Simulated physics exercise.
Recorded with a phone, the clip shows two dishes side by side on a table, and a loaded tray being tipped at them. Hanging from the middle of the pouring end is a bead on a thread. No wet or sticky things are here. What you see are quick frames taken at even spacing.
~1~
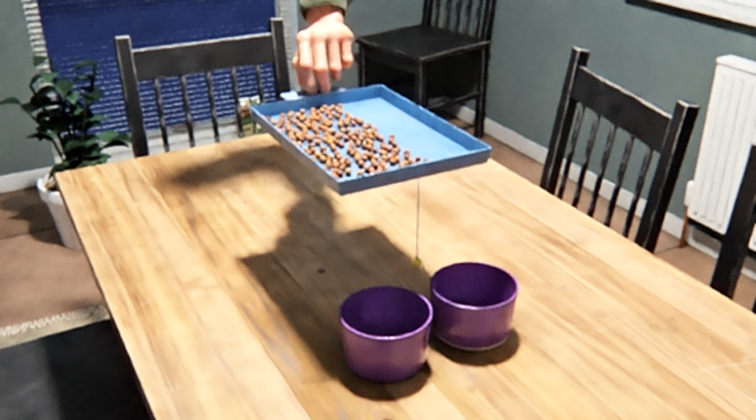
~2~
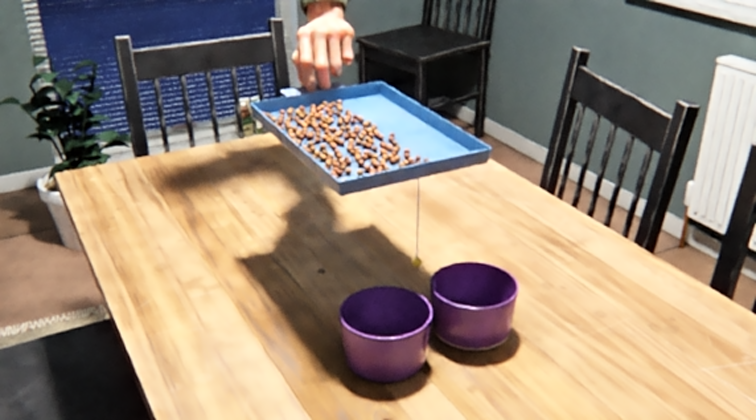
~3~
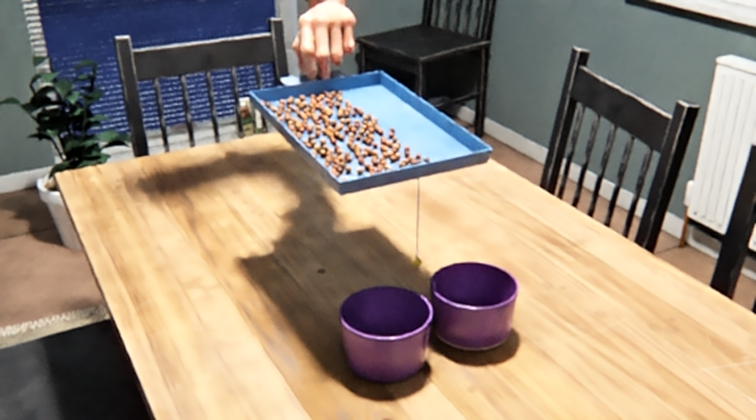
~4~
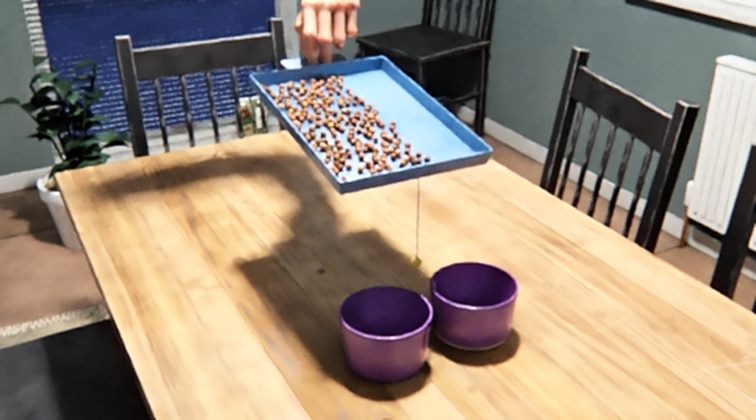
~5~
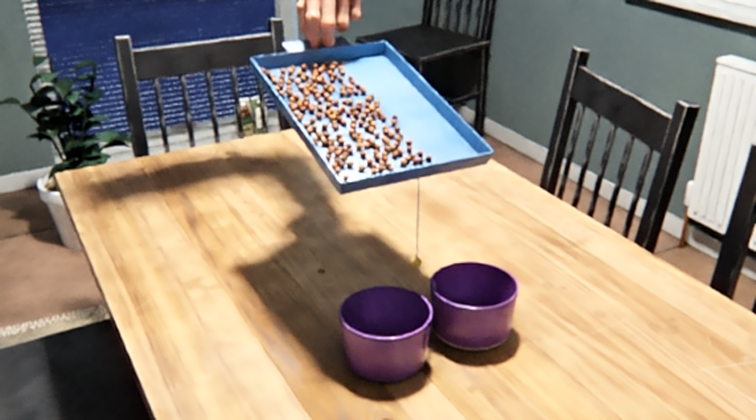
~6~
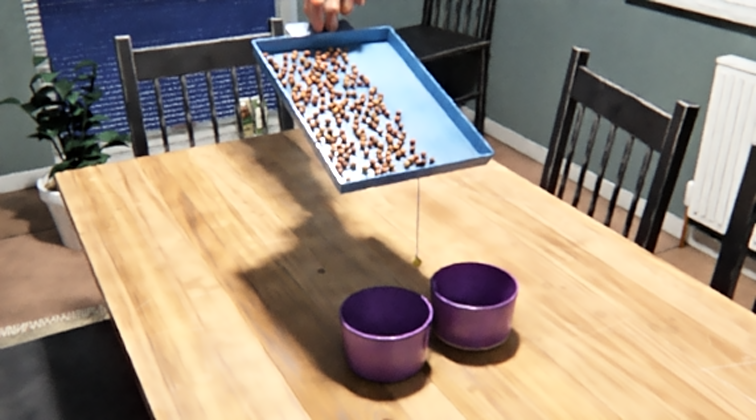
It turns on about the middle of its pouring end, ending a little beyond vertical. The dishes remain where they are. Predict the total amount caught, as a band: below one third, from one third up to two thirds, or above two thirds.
Above two thirds.
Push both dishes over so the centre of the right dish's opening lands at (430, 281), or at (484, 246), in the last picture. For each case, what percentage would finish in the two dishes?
It comes to roughly 40 per cent in one try and roughly 0 per cent in the next.
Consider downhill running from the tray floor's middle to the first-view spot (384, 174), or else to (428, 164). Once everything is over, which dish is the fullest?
The first try favours the leftmost dish, the second the rightmost dish.
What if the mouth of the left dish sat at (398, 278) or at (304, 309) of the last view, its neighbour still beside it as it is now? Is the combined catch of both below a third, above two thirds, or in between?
Where the dishes stand first, less than a third; where they stand second, below one third.
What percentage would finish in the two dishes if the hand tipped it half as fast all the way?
About 80 in a hundred.
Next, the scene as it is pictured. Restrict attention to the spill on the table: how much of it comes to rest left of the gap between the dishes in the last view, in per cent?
Estimate: About 20 percent.
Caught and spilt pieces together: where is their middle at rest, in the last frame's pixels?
I'd place the middle at about (460, 335).
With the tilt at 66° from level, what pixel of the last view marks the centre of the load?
The centre of the load shows up near (412, 170) in the last view.
Soon after the last picture, tray tipped steeply; most on the tray; a stray few in the left dish; a stray few in the right dish; a stray few outside both; a small part in the air.
A little later, tray tipped past a quarter turn; about half on the tray; a small part in the left dish; a small part in the right dish; a small part outside both; about a quarter in the air.
Later still, tray tipped past a quarter turn; about a third in the left dish; about half in the right dish; about a quarter outside both.
At rest, tray tipped past a quarter turn; about a third in the left dish; about half in the right dish; about a quarter outside both.
